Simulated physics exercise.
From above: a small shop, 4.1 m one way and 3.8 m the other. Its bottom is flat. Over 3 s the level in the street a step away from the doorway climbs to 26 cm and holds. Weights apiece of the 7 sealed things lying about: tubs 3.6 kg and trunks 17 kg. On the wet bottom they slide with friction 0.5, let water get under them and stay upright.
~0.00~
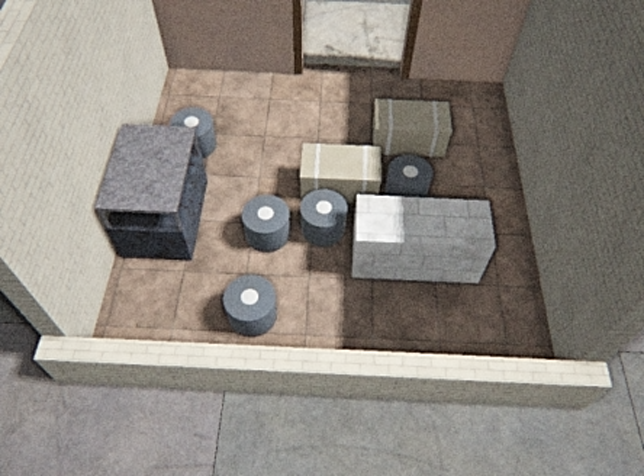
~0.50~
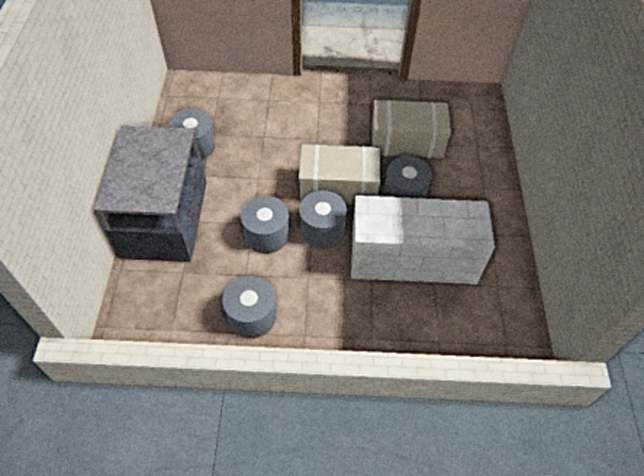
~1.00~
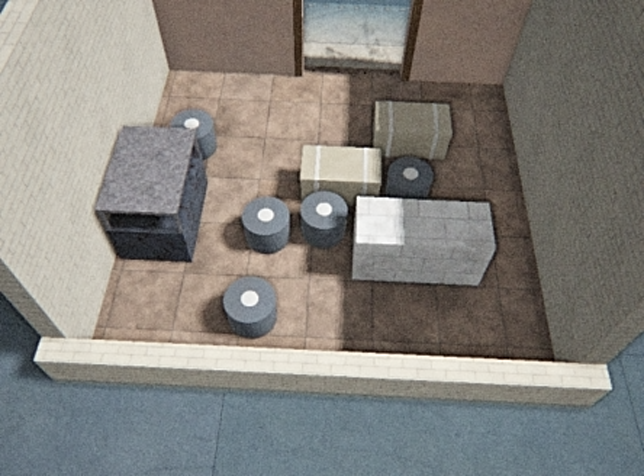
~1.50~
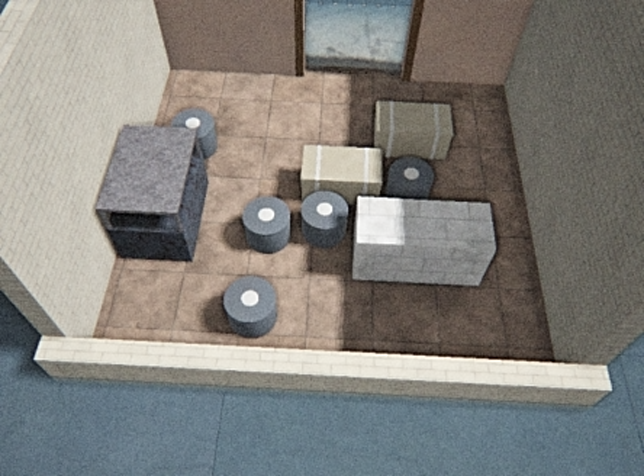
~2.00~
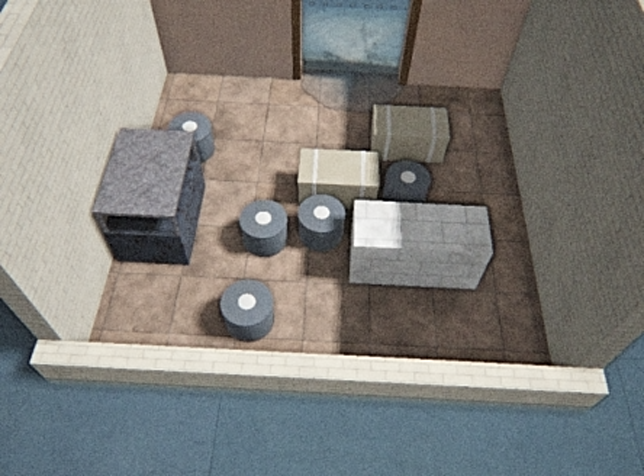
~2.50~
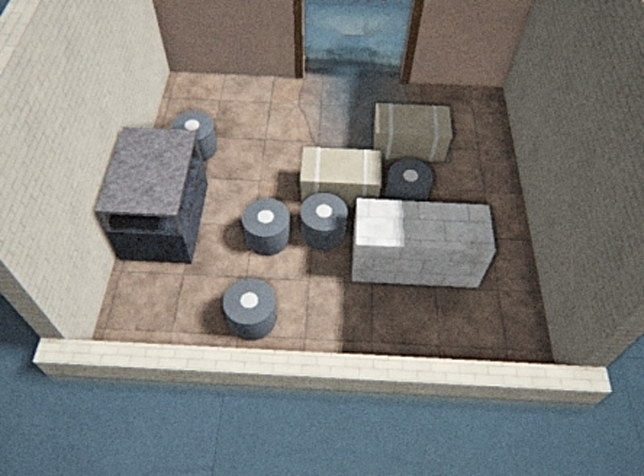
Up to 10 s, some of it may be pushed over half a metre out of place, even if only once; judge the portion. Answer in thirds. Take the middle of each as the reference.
Two thirds or more.
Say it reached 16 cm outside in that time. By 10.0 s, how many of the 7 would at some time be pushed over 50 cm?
7.
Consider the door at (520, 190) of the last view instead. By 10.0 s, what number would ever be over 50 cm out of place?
You'd get 6 in that case.
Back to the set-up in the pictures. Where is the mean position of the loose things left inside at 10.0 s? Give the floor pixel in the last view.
Somewhere near (375, 251).
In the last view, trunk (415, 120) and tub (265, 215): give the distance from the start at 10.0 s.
Respectively 100 and 140 centimetres.
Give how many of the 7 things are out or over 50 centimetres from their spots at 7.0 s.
6.
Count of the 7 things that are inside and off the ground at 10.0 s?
I get 7.
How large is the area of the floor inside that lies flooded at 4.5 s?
Near 9.5 m2 in all.
After 3.5 s 0 of 7 are over 50 cm from their spots; 0 afloat.
After 4.5 s 3 of 7 are over 50 cm from their spots; 3 afloat.
After 7.0 s 6 of 7 are over 50 cm from their spots; 7 afloat.
After 10.0 s 7 of 7 are over 50 cm from their spots, and 7 have been at some point; 7 afloat.
